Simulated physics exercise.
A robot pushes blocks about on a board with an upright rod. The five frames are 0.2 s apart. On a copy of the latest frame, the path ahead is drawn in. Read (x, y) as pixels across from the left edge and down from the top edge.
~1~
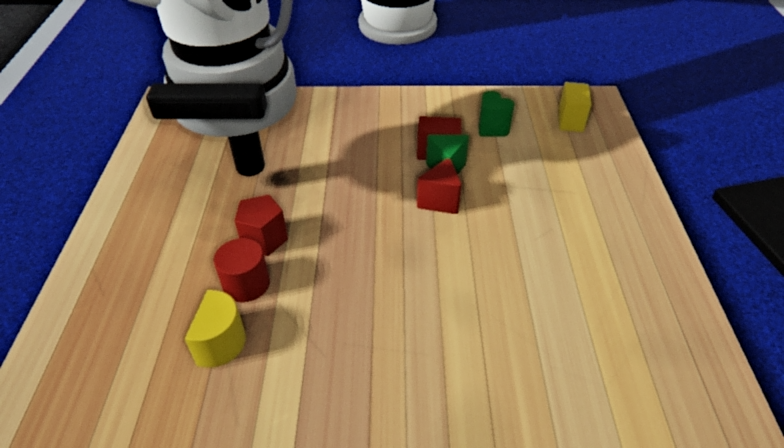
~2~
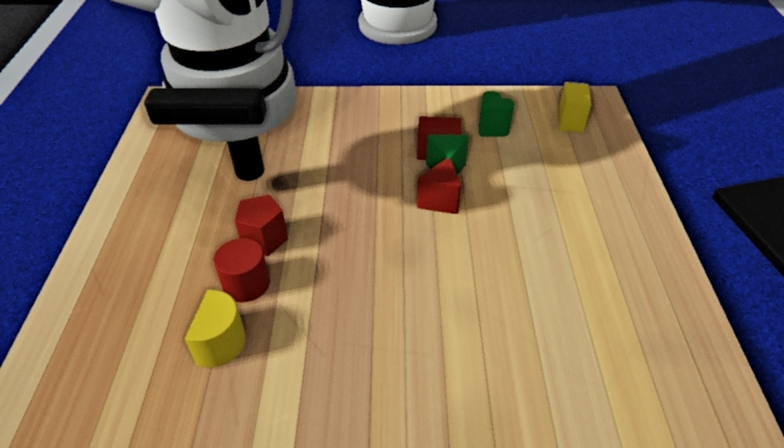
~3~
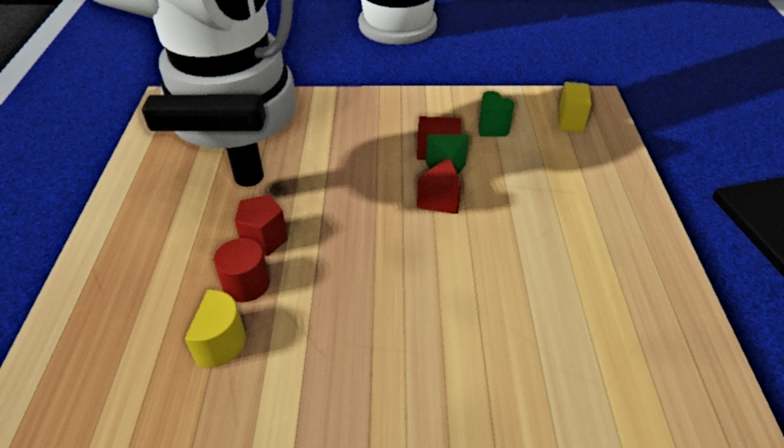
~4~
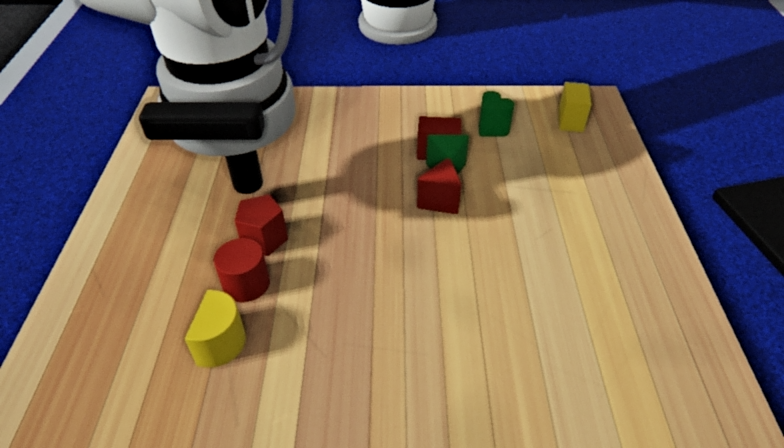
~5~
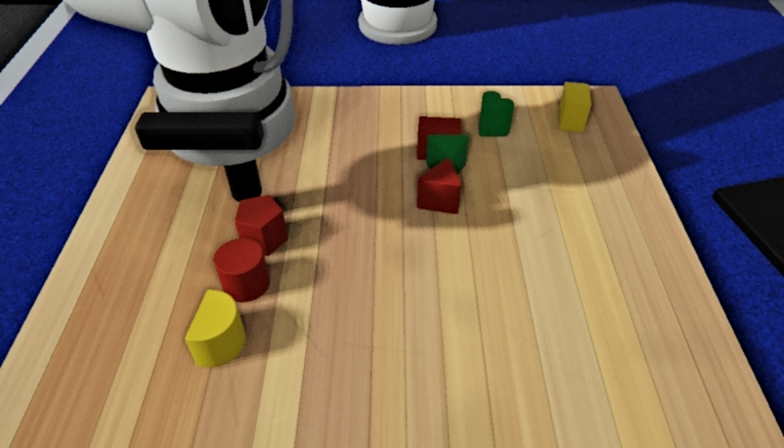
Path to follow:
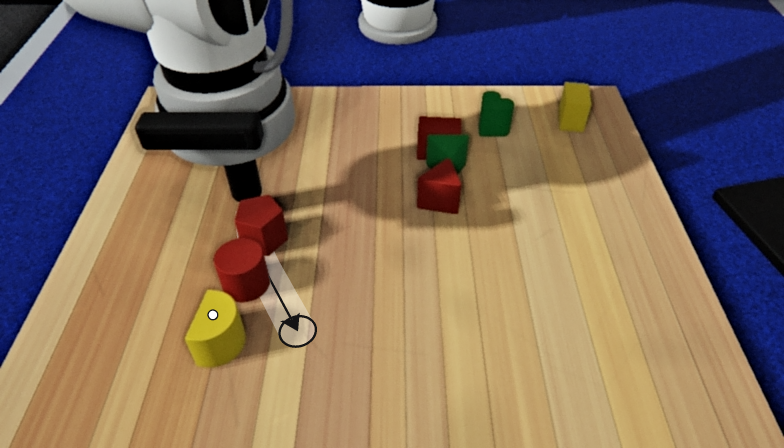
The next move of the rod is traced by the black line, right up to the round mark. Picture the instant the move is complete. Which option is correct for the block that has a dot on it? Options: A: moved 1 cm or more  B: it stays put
A: Moved 1 cm or more.
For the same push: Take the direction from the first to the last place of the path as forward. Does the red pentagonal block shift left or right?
To the left.
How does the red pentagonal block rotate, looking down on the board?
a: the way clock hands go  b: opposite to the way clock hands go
The one that fits is b, opposite to the way clock hands go.
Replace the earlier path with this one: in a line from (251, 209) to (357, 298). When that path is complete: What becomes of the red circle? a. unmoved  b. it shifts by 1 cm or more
The one that fits is b, it shifts by 1 cm or more.
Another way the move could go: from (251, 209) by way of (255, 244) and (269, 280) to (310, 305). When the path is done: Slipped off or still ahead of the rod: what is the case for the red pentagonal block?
As far as I can tell, the red pentagonal block is still leading the way in front of the rod.
Path on the board, from (251, 209) by way of (256, 247) and (274, 287) to (298, 331); the dot is on the yellow half-round block.
On the path given first. One third of the way, rod at (252, 233); red circle at (239, 267); red pentagonal block at (275, 236), turned 30° anticlockwise.
Two thirds of the way, rod at (271, 274); yellow half-round block at (203, 325), turned 15° anticlockwise; red circle at (235, 286); red pentagonal block at (308, 263), turned 75° anticlockwise.
At the end, rod at (295, 317); yellow half-round block at (197, 329), turned 25° anticlockwise; red circle at (235, 294); red pentagonal block at (321, 268), turned 100° anticlockwise.
